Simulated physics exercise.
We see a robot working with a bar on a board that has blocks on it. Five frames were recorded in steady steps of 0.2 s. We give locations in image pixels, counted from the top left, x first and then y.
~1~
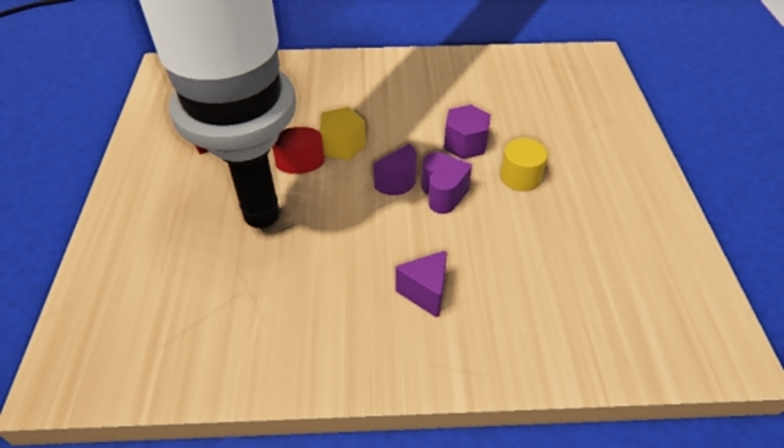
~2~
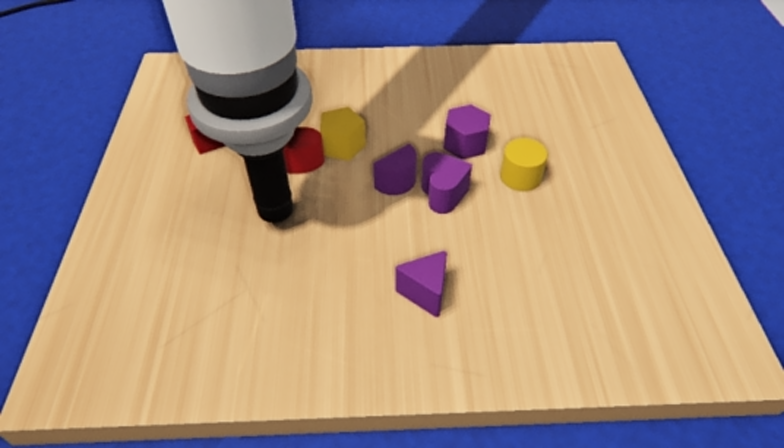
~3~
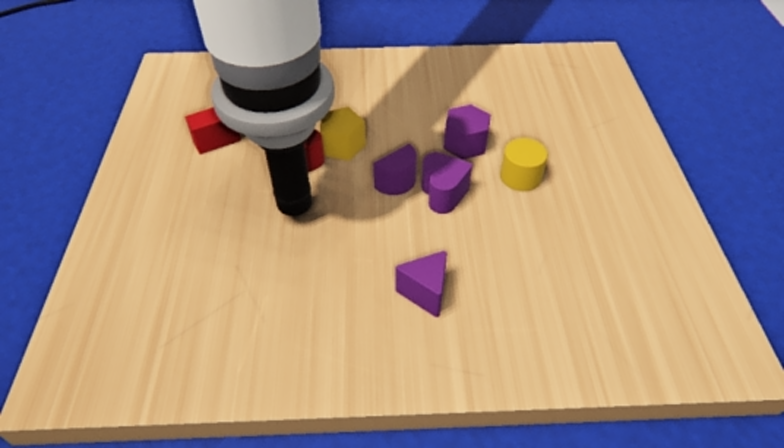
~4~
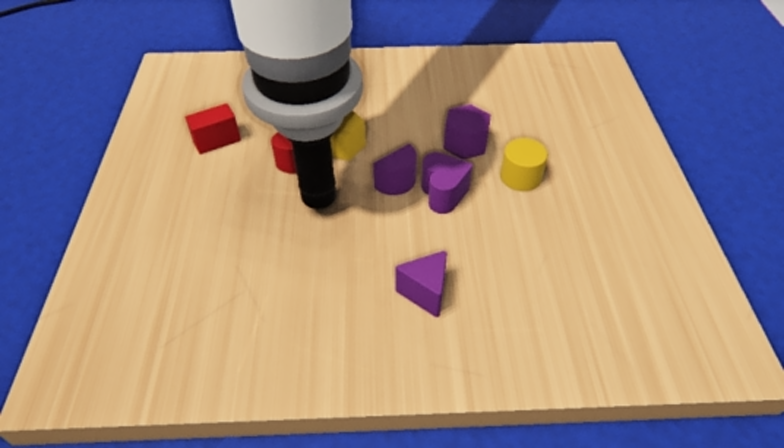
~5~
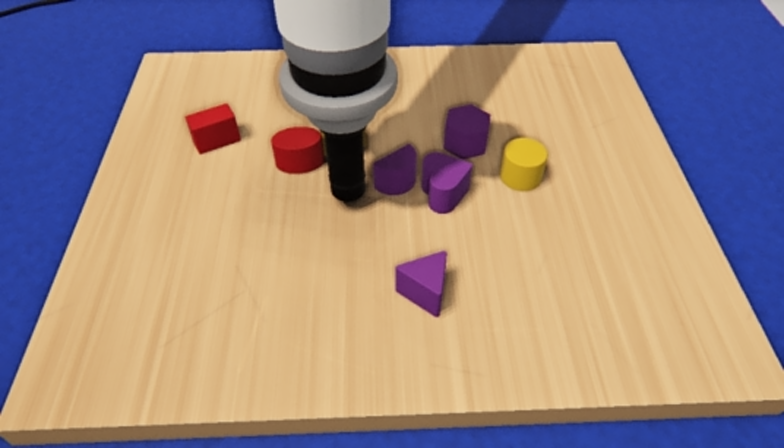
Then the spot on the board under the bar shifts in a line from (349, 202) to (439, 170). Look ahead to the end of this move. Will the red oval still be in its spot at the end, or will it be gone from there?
Not moved.
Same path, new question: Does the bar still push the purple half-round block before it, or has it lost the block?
I think the bar keeps pushing the purple half-round block along right to the end.
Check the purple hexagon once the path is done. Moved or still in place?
Moved away.
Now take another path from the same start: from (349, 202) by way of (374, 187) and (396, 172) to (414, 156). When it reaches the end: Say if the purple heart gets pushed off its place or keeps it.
It moves.
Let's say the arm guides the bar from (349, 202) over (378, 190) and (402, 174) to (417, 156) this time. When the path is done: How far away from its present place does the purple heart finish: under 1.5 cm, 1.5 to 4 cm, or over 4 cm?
Once the path ends, it will sit under 1.5 cm from where it is now.
On the path given first. Halfway along, bar at (395, 173); purple half-round block at (430, 146); purple heart at (456, 168), turned 35° clockwise.
At the end, bar at (439, 159); red oval in place; purple half-round block at (474, 132); purple heart at (462, 168), turned 55° clockwise; purple hexagon at (490, 106), turned 30° anticlockwise.
